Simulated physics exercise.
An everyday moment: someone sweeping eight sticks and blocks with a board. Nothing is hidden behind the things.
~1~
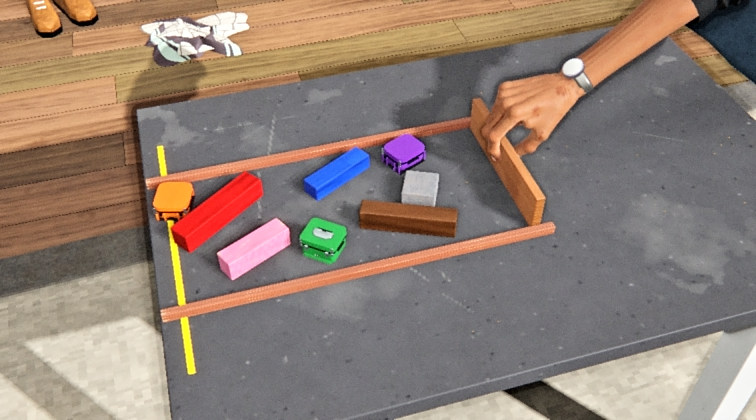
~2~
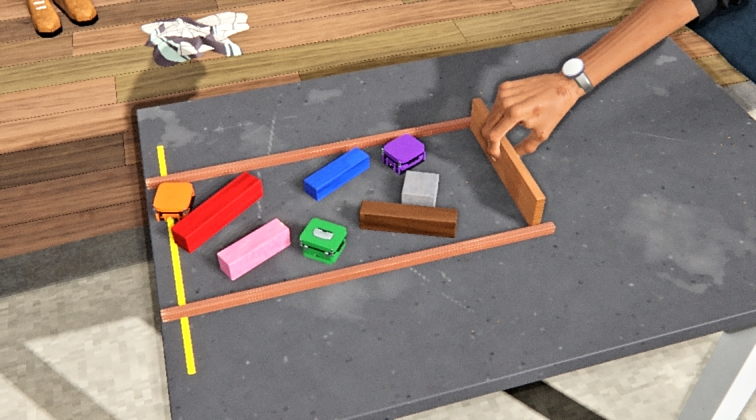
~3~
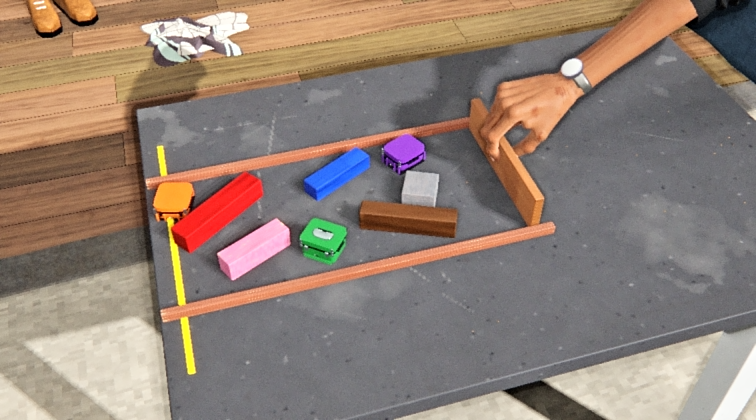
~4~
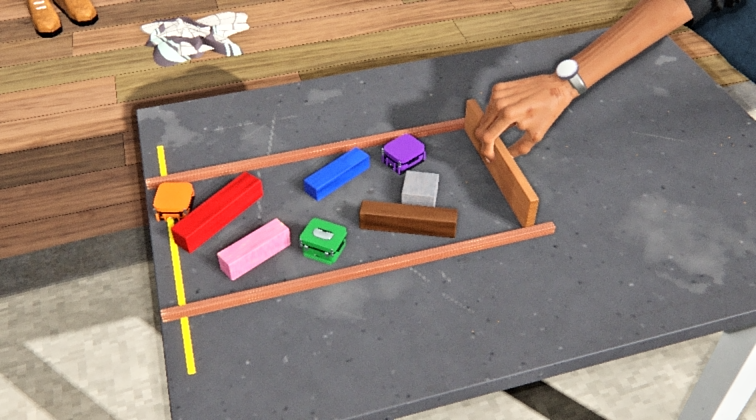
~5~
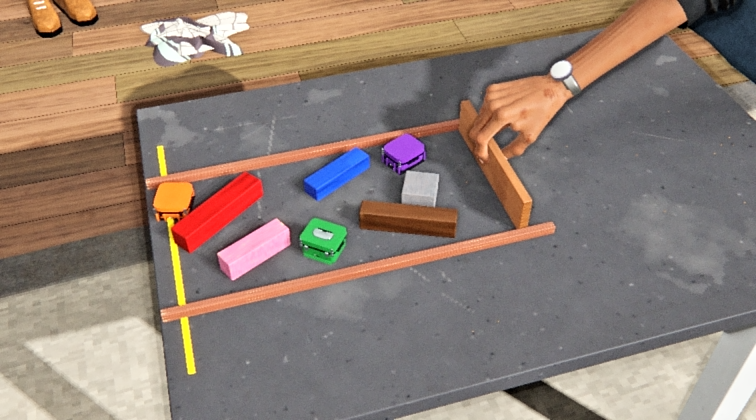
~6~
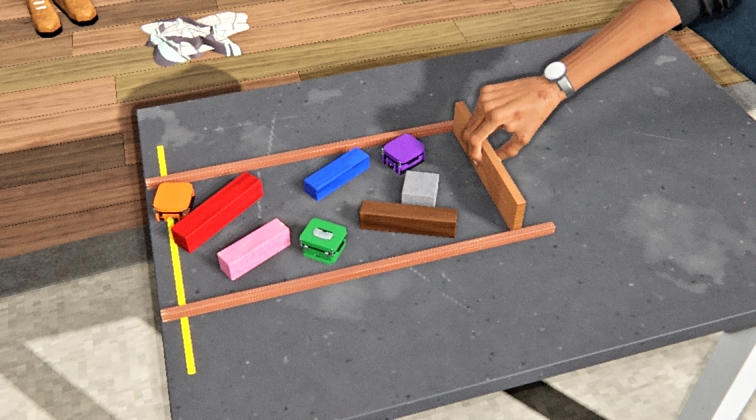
A hand slides a wooden board slightly left between two rails toward scattered colourful blocks.
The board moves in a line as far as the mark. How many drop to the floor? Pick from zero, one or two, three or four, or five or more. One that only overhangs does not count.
The number that fall off is five or more.
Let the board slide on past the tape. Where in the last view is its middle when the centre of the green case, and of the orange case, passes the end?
Near (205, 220) and (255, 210).
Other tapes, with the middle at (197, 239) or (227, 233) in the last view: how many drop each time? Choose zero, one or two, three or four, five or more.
The falls would be five or over; either three or four.
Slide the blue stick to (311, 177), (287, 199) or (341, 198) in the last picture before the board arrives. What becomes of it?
In that order, it falls; tumbles off; tumbles off.
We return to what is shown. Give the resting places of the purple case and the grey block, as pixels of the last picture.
Near (148, 199) and (155, 248).
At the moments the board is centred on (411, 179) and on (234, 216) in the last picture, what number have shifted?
First 4, then 8.
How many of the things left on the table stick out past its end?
Overhanging: 2.
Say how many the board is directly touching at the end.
It touches 2.
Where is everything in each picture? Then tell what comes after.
Orange case (175, 202); red stick (218, 211); pink bar (255, 248); board (504, 160); tape (174, 244), in the first frame.
Red stick (219, 211); board (504, 160), in the second frame.
Pink bar (255, 249); purple case (404, 155), in the third frame.
Orange case (175, 202); grey block (420, 190), in the fourth frame.
Red stick (219, 211); brown stick (408, 219), in the fifth frame.
Orange case (175, 202); red stick (219, 211); pink bar (255, 249); board (486, 164); tape (174, 244), in the sixth frame.
Early on, none off yet; orange case at rest near (175, 202); red stick at rest near (219, 211); pink bar at rest near (255, 249).
Finally, the number that fall off is five or more; lost, brown stick, blue stick, green case, pink bar, red stick and orange case.
